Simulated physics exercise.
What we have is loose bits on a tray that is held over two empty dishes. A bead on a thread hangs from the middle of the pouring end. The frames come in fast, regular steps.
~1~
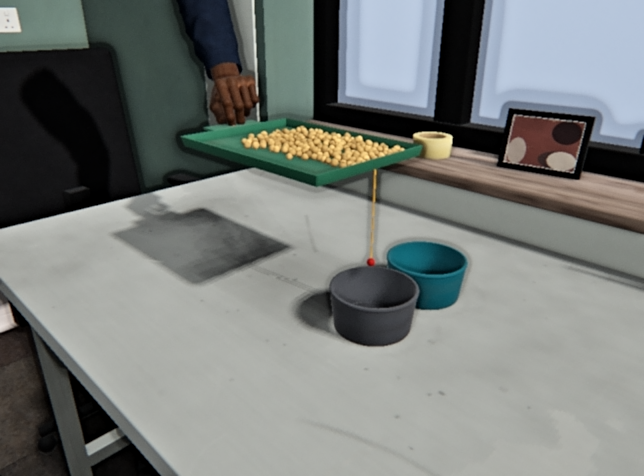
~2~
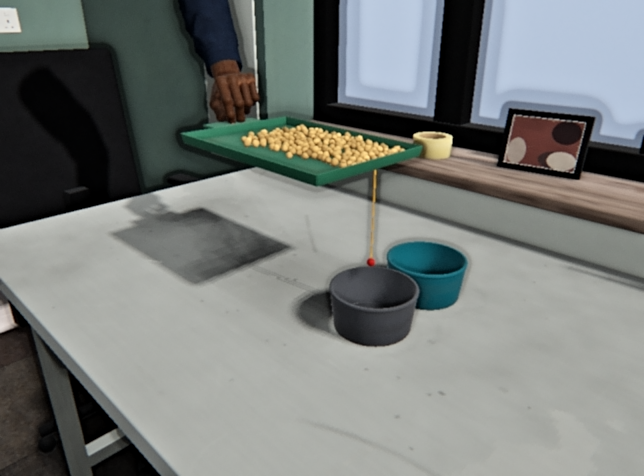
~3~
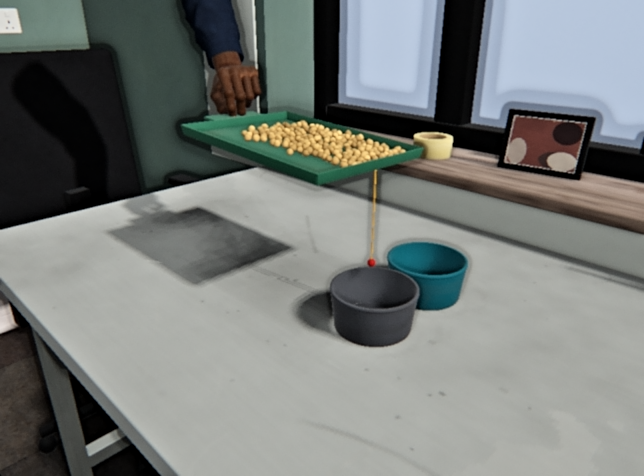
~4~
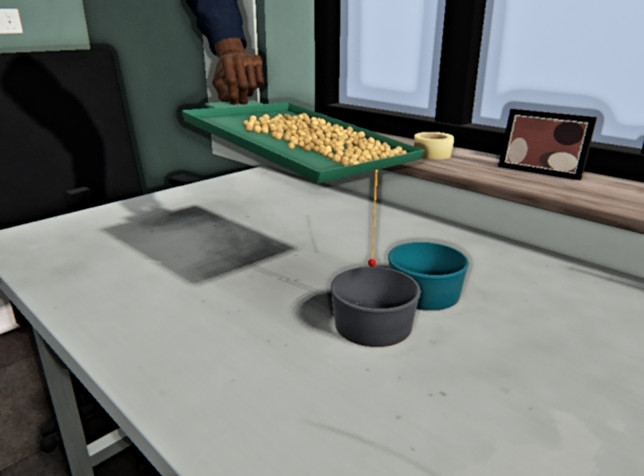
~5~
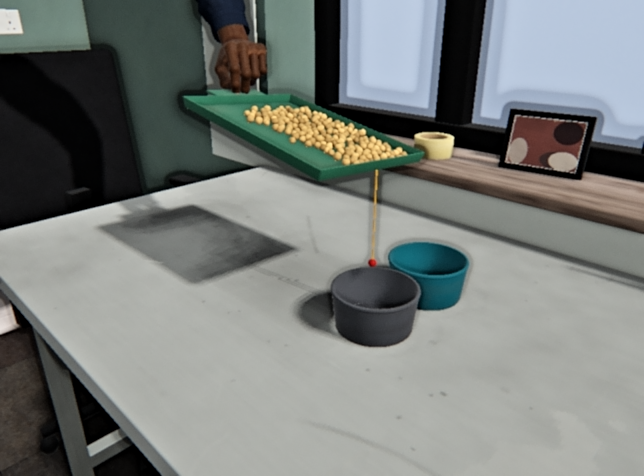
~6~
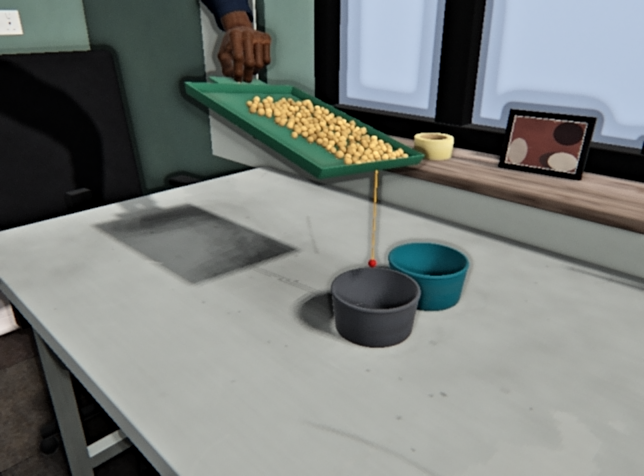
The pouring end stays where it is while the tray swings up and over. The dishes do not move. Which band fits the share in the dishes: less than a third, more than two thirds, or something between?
Caught overall: More than two thirds.
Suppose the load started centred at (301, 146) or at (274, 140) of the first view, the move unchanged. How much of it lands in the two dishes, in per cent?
Near 90 % and 90 %.
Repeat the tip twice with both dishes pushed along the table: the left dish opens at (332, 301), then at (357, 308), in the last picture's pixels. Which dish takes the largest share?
At the first place right, at the second the right one.
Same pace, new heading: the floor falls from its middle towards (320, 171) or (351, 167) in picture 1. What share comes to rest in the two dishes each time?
The first gives 40 %, the second 60 %.
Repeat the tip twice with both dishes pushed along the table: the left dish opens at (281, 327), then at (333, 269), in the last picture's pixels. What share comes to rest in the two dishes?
First some 0, then 30 per cent.
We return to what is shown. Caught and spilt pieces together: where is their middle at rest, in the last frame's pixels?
Around (423, 289).
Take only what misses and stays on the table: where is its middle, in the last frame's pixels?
Near (440, 322).
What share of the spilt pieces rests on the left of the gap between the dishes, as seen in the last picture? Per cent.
Some 20 per cent.
Soon, tray tipped steeply; nearly all on the tray; a stray few in the air.
A while on, tray tipped past a quarter turn; most on the tray; a stray few in the left dish; a stray few outside both; a small part in the air.
Towards the end, tray tipped past a quarter turn; a small part in the left dish; most in the right dish; a small part outside both.
Finally, tray tipped past a quarter turn; a small part in the left dish; most in the right dish; a small part outside both.
